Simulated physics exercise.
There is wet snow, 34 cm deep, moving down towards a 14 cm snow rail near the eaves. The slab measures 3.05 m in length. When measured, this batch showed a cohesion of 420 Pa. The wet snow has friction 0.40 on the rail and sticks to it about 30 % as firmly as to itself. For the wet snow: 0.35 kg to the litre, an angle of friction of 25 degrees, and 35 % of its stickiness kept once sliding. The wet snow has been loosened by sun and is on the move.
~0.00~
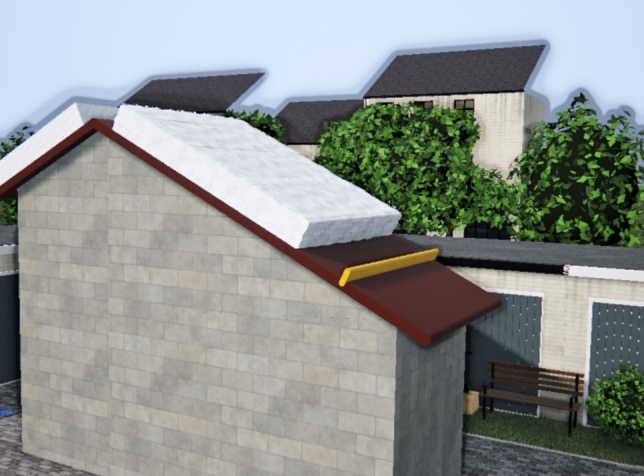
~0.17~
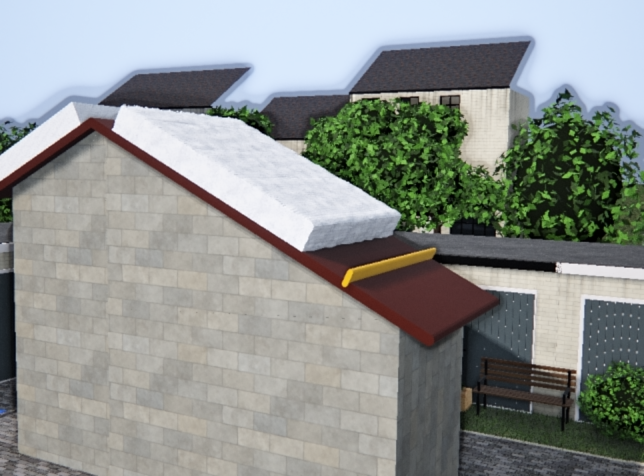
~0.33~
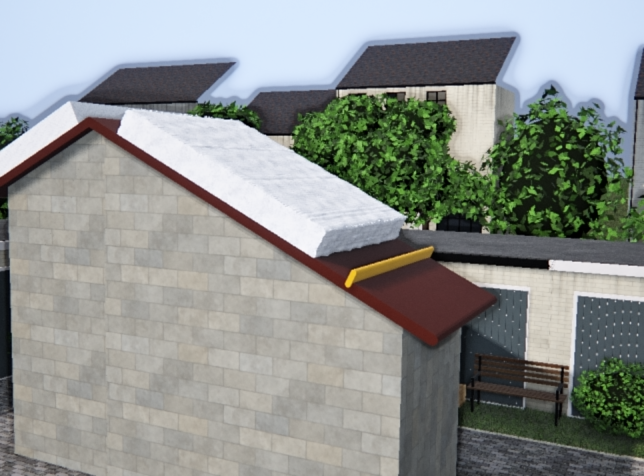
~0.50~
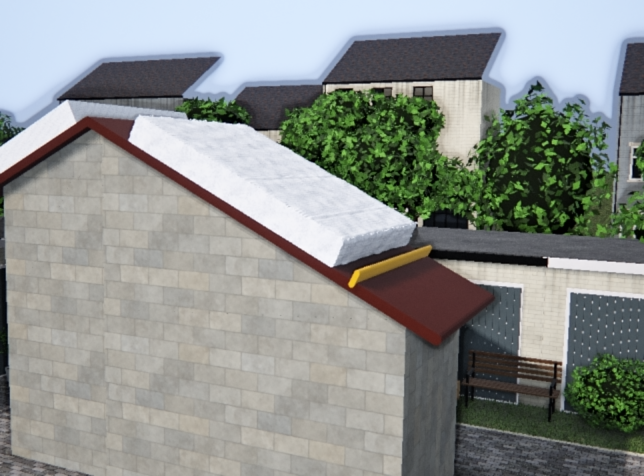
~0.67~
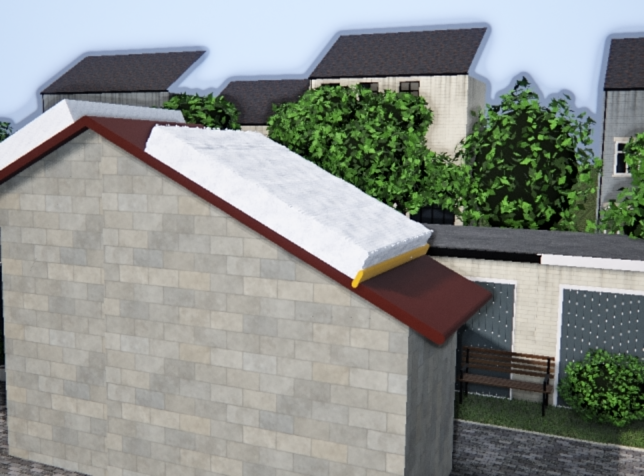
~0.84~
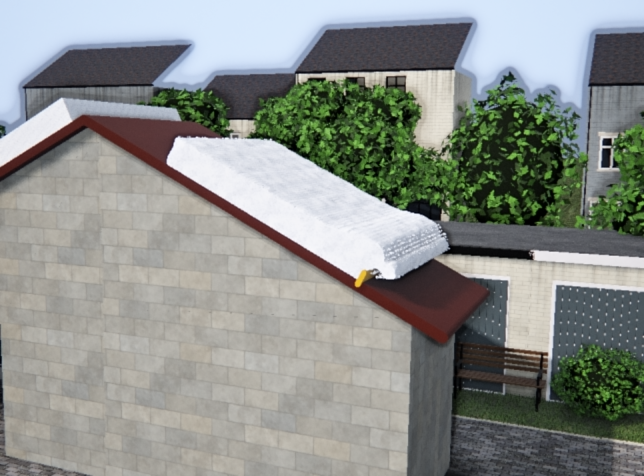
White snow slab sliding down a dark red roof, reaching a yellow rail near the eaves and starting to push over it.
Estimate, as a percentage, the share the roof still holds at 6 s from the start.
I would say 33 %.
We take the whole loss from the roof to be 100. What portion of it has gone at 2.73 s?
100 %.
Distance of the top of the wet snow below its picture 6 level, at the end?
Around 0.8 m.
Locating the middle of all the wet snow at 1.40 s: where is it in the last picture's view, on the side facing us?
Around (355, 260).
By 1.40 s, 88 % of the snow is on the roof.
By 2.07 s, 51 % of the snow is on the roof.
By 2.73 s, 36 % of the snow is on the roof.
By 3.40 s, 34 % of the snow is on the roof.
By 6.00 s, at the end, 33 % of the snow is on the roof.
